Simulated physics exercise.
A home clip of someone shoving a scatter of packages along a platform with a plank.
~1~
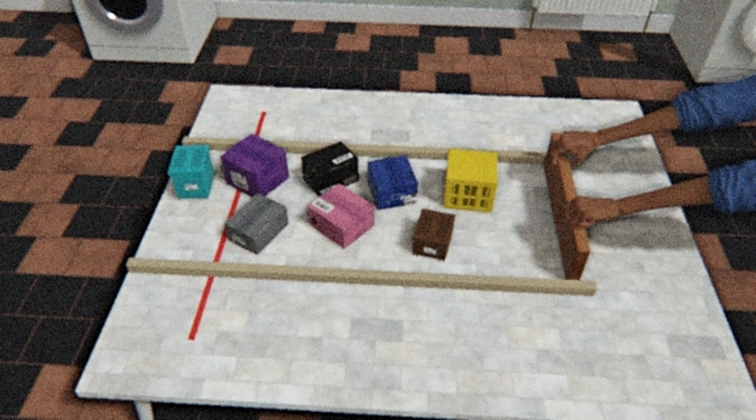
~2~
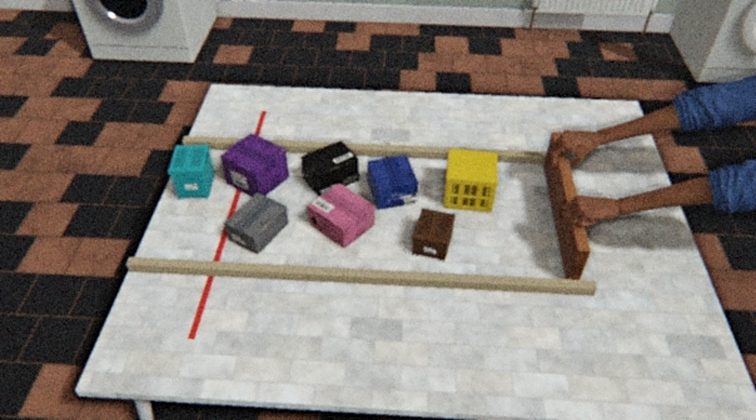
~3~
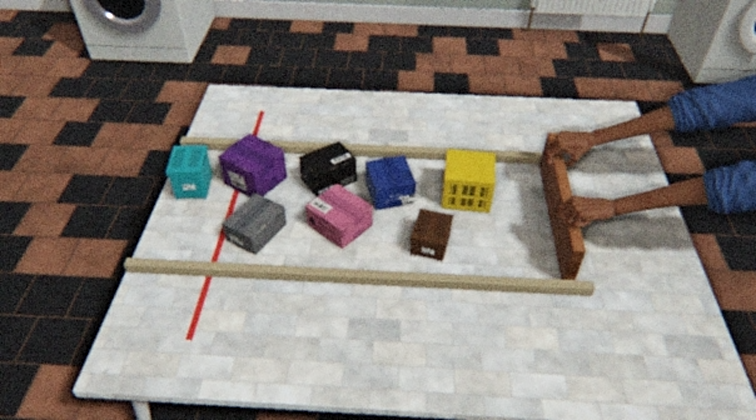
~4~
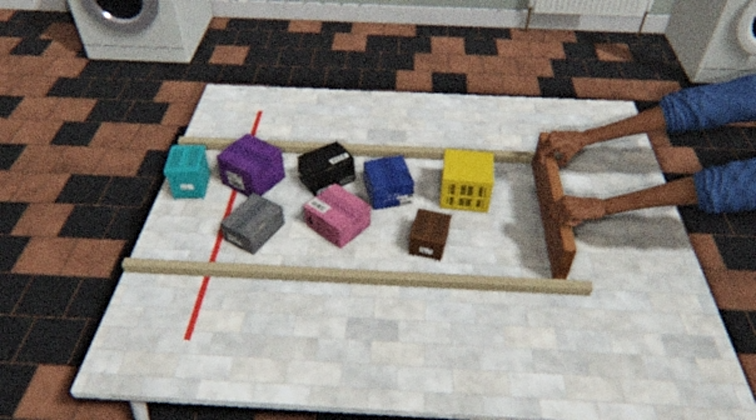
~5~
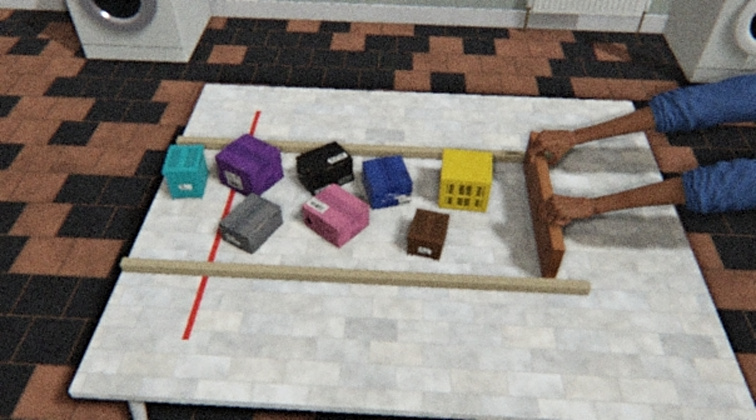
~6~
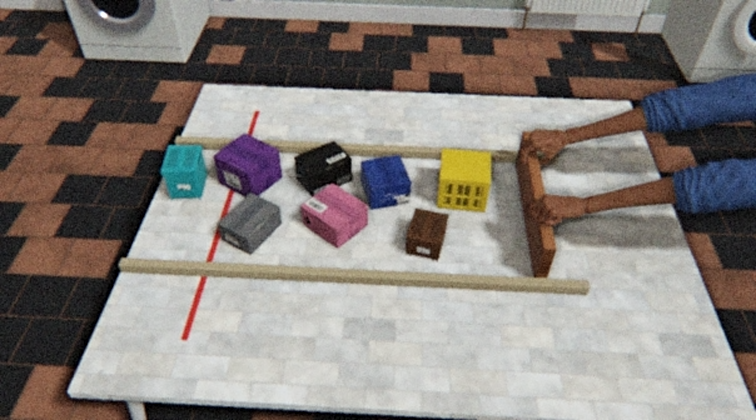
In the video, a person's hands slide a wooden plank slowly leftward between two rails on a pale platform, toward a yellow crate and a scatter of coloured packages, which stay in place around a red line.
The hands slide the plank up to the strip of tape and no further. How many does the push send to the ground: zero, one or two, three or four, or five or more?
The number that fall off is three or four.
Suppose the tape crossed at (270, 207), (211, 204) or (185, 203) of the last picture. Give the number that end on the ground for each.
Down on the ground: 2, 5 and 6.
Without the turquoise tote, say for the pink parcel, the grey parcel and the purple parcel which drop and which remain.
The pink parcel does not fall; the grey parcel tumbles off; the purple parcel falls.
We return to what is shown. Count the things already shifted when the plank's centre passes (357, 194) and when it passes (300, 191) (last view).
The counts are 8 and 8.
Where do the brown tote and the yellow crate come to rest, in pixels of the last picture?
The brown tote at (198, 227), the yellow crate at (207, 169).
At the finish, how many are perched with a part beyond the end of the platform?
2 of them.
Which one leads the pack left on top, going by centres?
The blue parcel ends nearest.
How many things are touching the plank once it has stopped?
In contact: 2.
A little later, none off yet; turquoise tote at rest near (186, 173); purple parcel at rest near (249, 167); grey parcel at rest near (251, 223).
Next, none off yet; turquoise tote shifted a little near (167, 176); purple parcel shifted about its own width near (214, 165); grey parcel moving near (246, 225).
Later still, one off so far; turquoise tote fallen near (147, 251); purple parcel tilted well over near (136, 171); grey parcel shifted about its own width near (187, 234).
When it is over, the number that fall off is three or four; down, black parcel, grey parcel, purple parcel and turquoise tote.
